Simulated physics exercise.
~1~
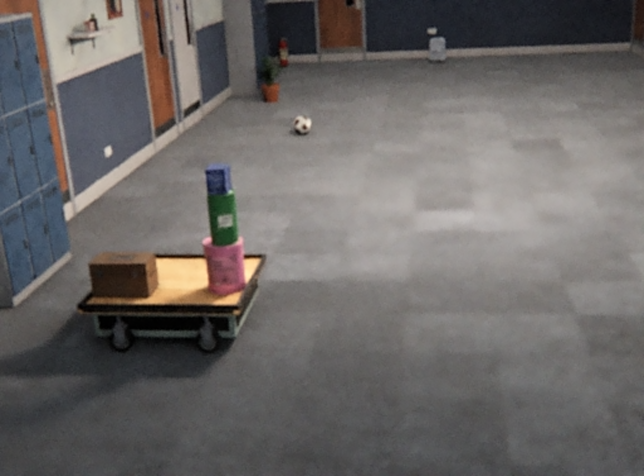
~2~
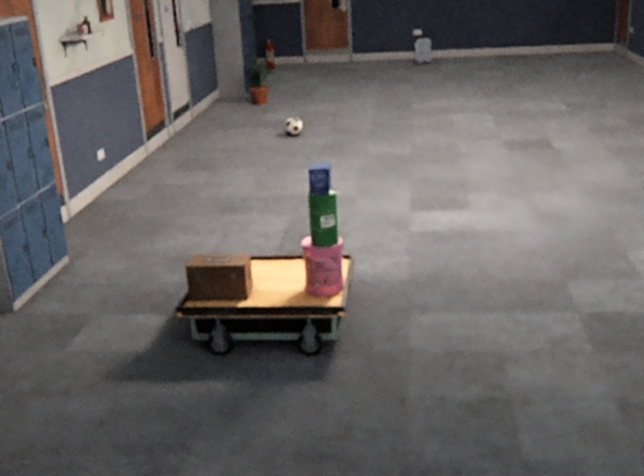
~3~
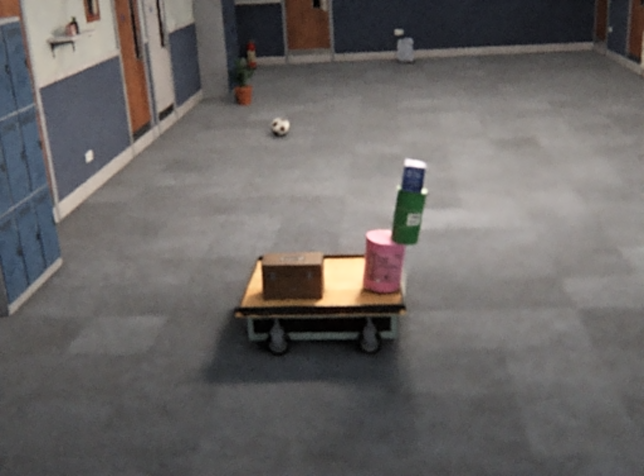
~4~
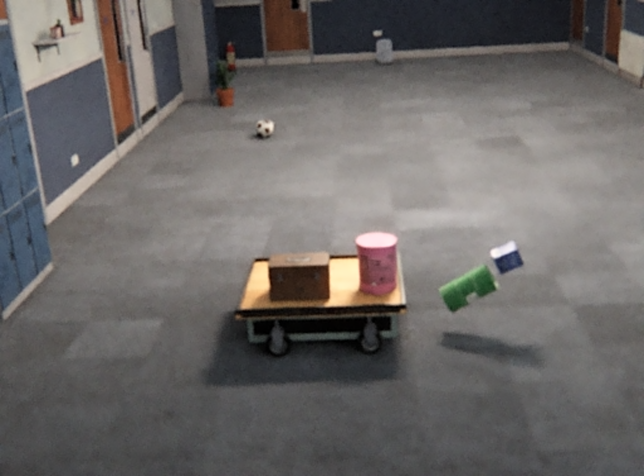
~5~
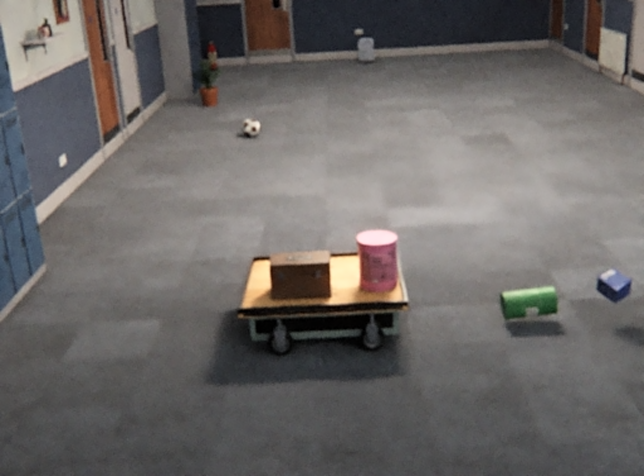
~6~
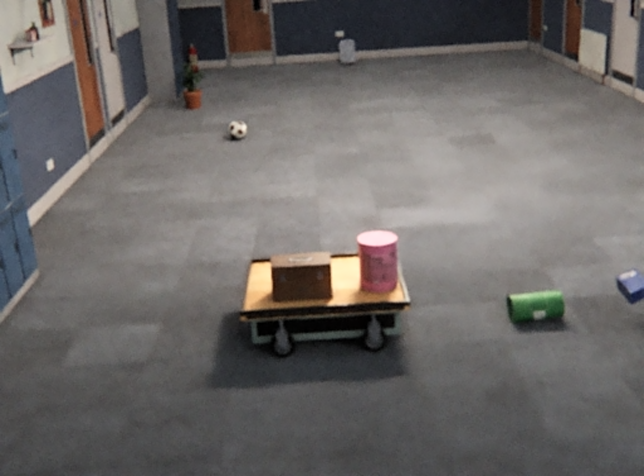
The video shows a cart carrying a brown toolbox and a pink pail stacked with a green canister and blue box rolling right and stopping. The canister and box tip off the right side onto the grey floor, while the toolbox and upright pail remain aboard.
